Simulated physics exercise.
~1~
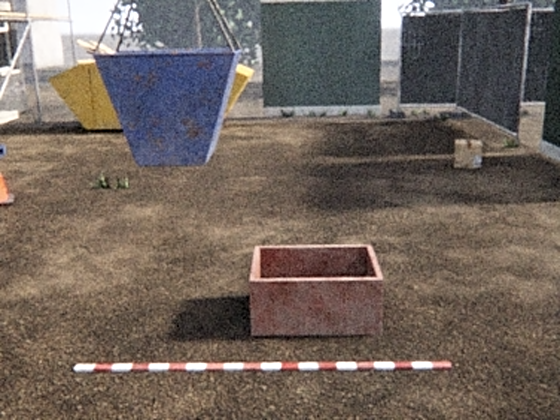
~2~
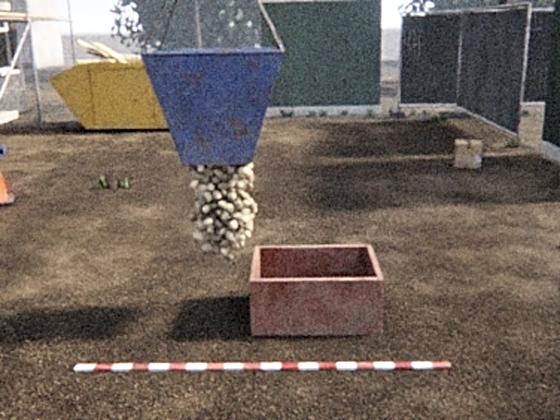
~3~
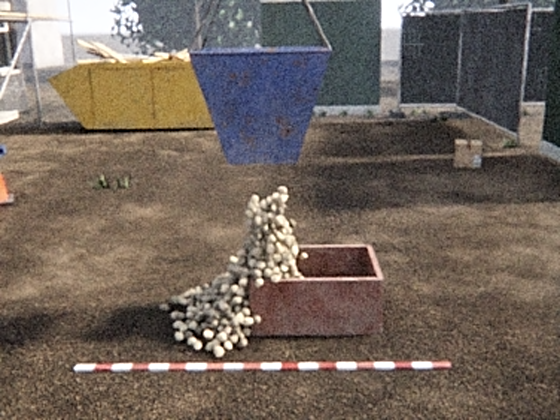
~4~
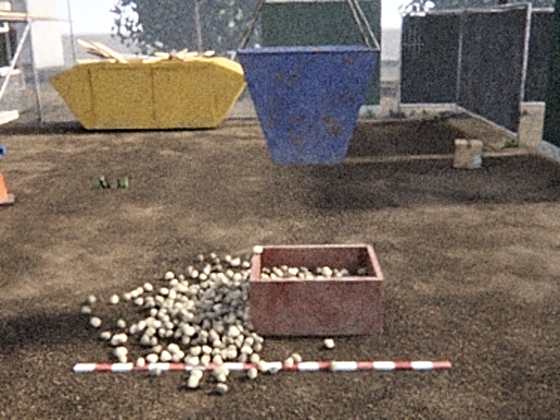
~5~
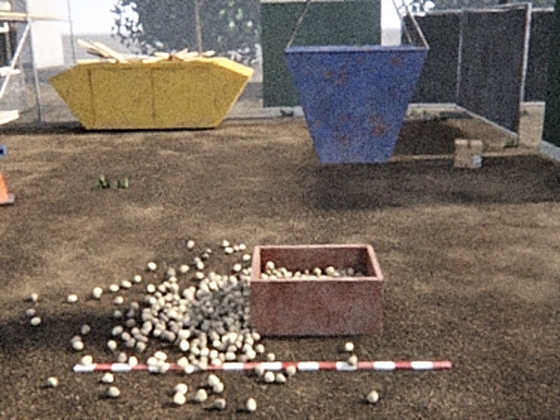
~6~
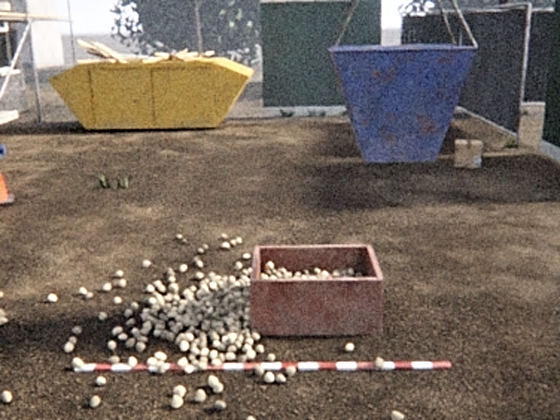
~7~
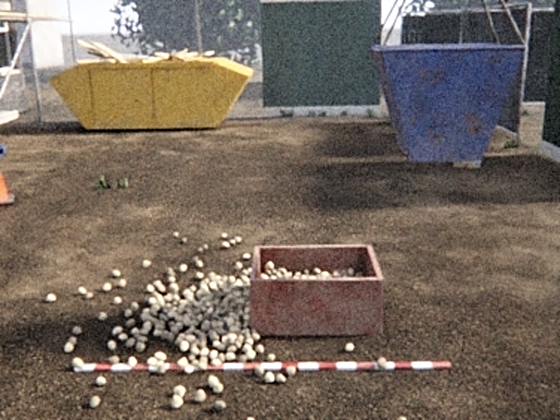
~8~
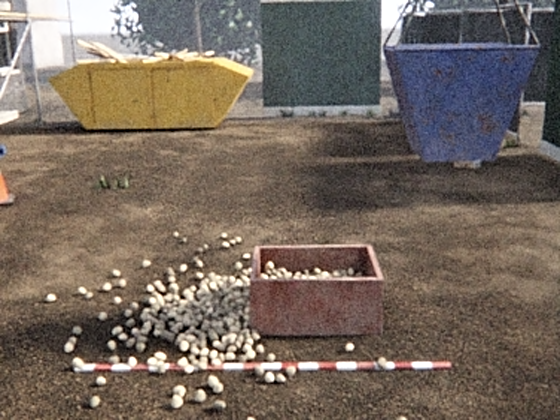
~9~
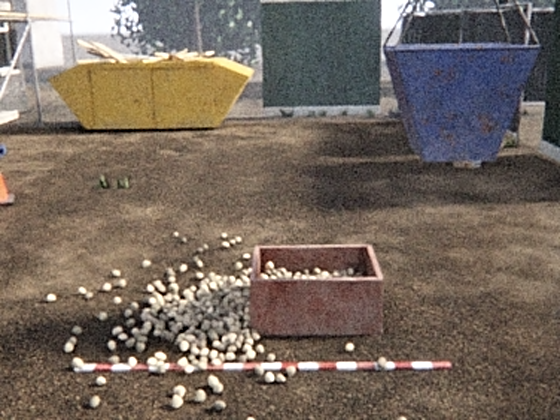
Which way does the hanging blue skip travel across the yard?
The blue skip travels to the right, as the viewer sees it.
